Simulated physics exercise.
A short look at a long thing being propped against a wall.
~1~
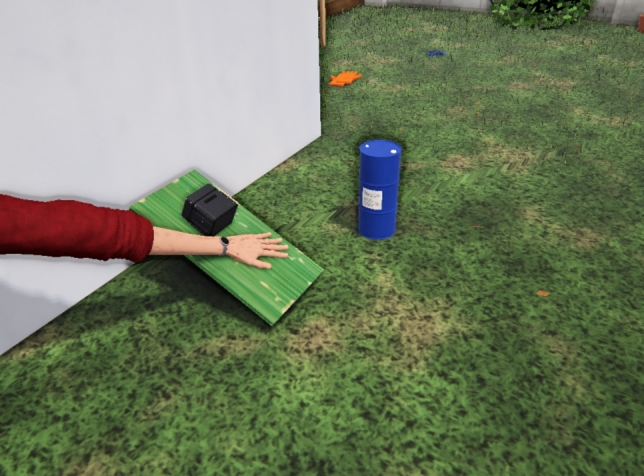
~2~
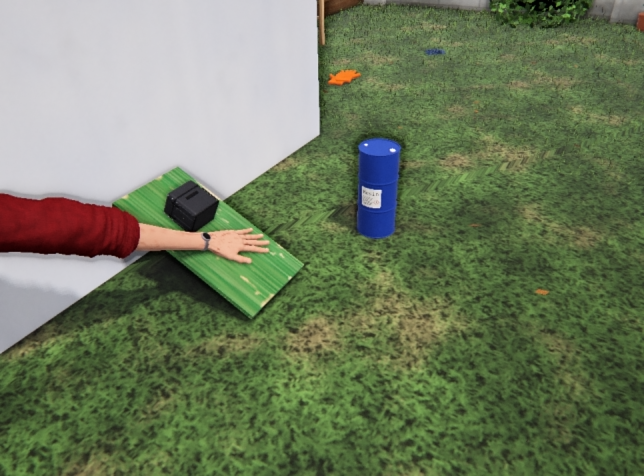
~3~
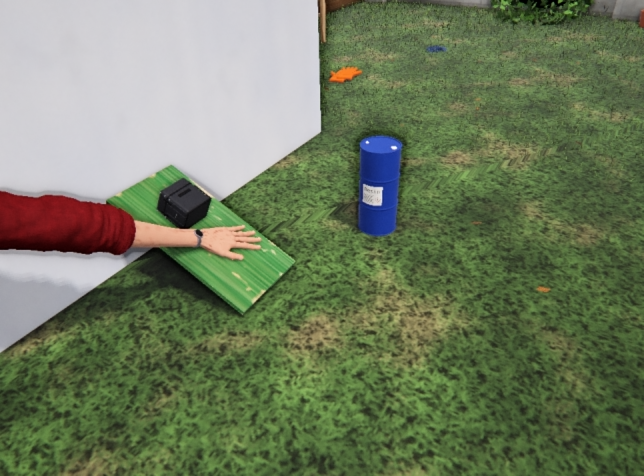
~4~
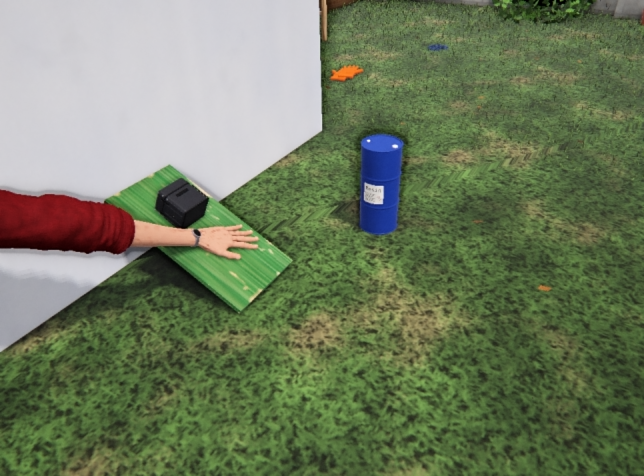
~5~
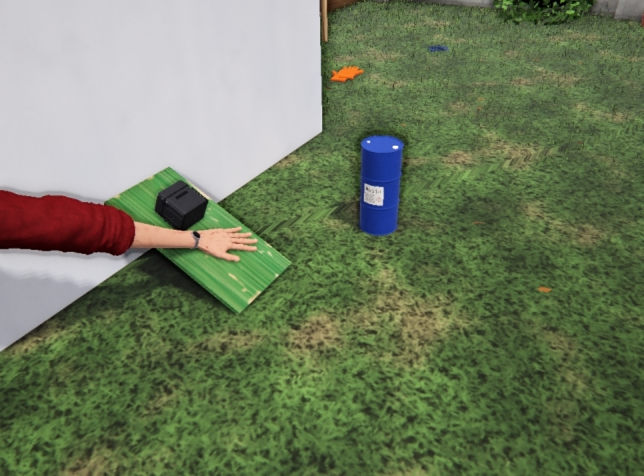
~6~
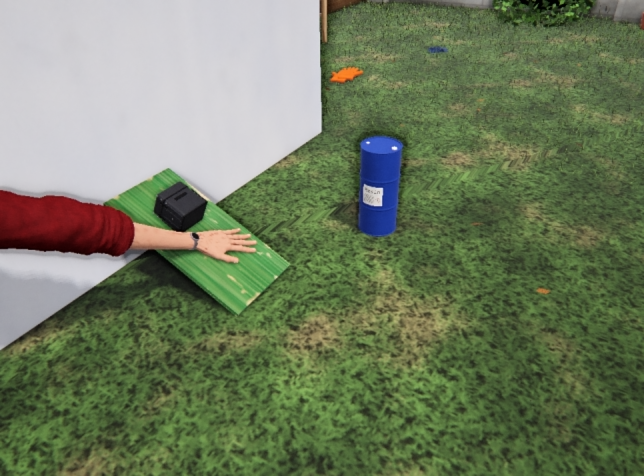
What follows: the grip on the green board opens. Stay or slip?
Here the board slides down.
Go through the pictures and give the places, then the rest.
Not yet at the wall; green board (230, 241); blue canister (378, 191), in the first frame.
Not yet at the wall; green board (212, 237); blue canister (378, 189), in the second frame.
Not yet at the wall; green board (204, 233); blue canister (379, 187), in the third frame.
Not yet at the wall; green board (202, 233); blue canister (380, 186), in the fourth frame.
Leant on the wall, still held; green board (201, 235); blue canister (380, 186), in the fifth frame.
Leant on the wall, still held; green board (200, 236); blue canister (379, 187), in the sixth frame.
Then, 0.30 s past the last view, green board 22° lower than it was left near (211, 264).
Then, 0.40 s past the last view, green board 25° lower than it was left near (212, 267).
Finally, moved from the start, green board; blue canister still in place. Final places as the last picture's camera would see them, green board near (213, 269). The board slips out.
